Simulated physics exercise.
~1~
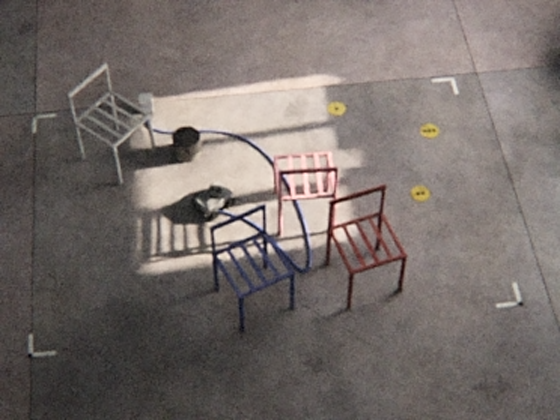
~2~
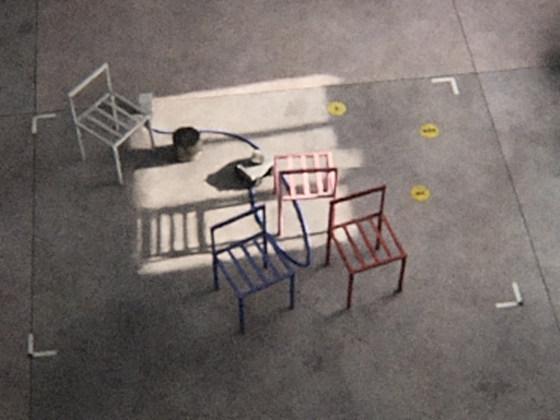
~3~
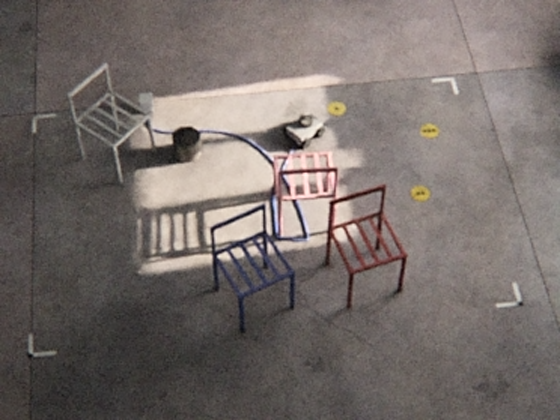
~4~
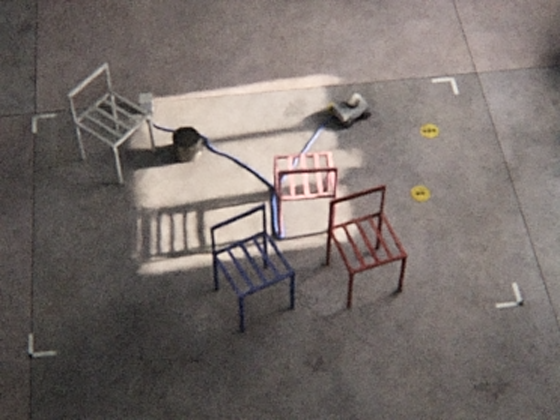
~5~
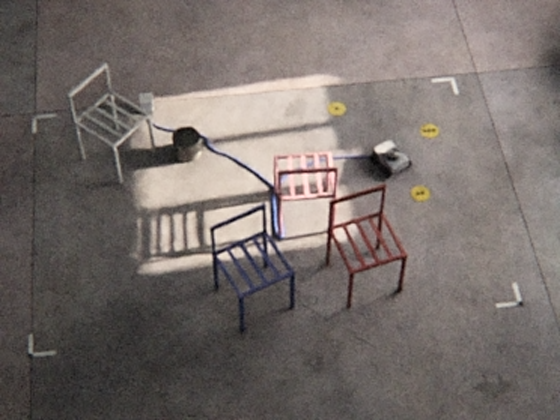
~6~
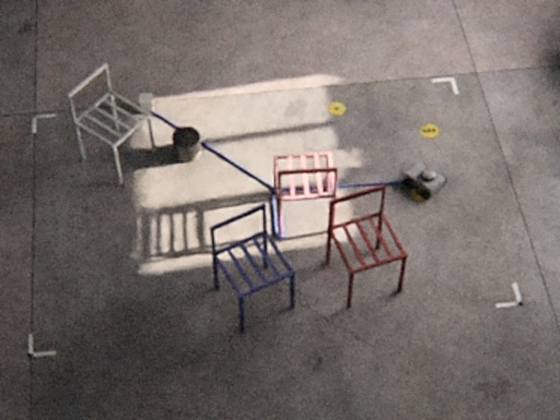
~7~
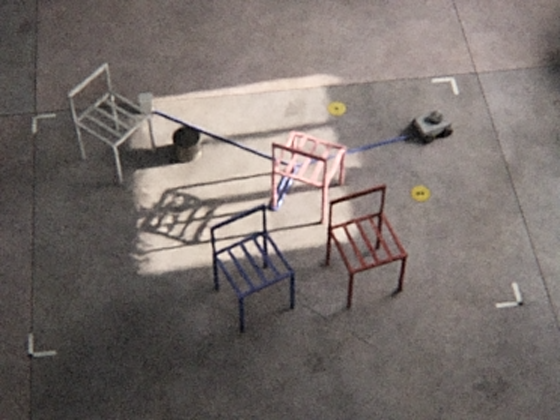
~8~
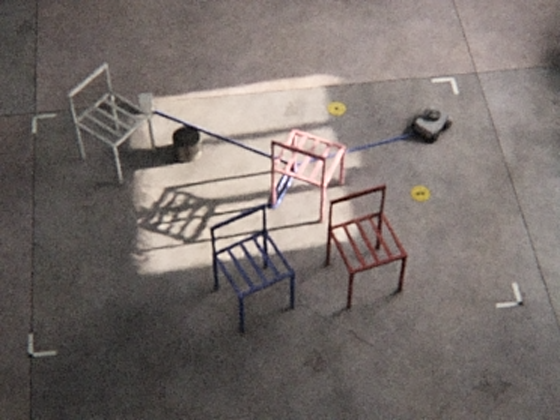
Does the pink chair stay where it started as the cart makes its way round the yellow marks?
No, the pink chair gets shifted. It turns and moves a little as the cart heads to the last mark with the lead caught around its legs.
The clip opens on a workshop floor where a small cart trails a blue lead from beside a white chair, among a black bucket and blue, red and pink chairs. The cart drives up and right, passing behind the pink chair to the nearest yellow mark. It then heads down and right to the lower mark, and the lead draws straighter past the bucket and around the pink chair's legs. As the cart moves up to the last mark, the pink chair swings round and shifts slightly. The cart stops there, with the pink chair standing askew and the other things in place.
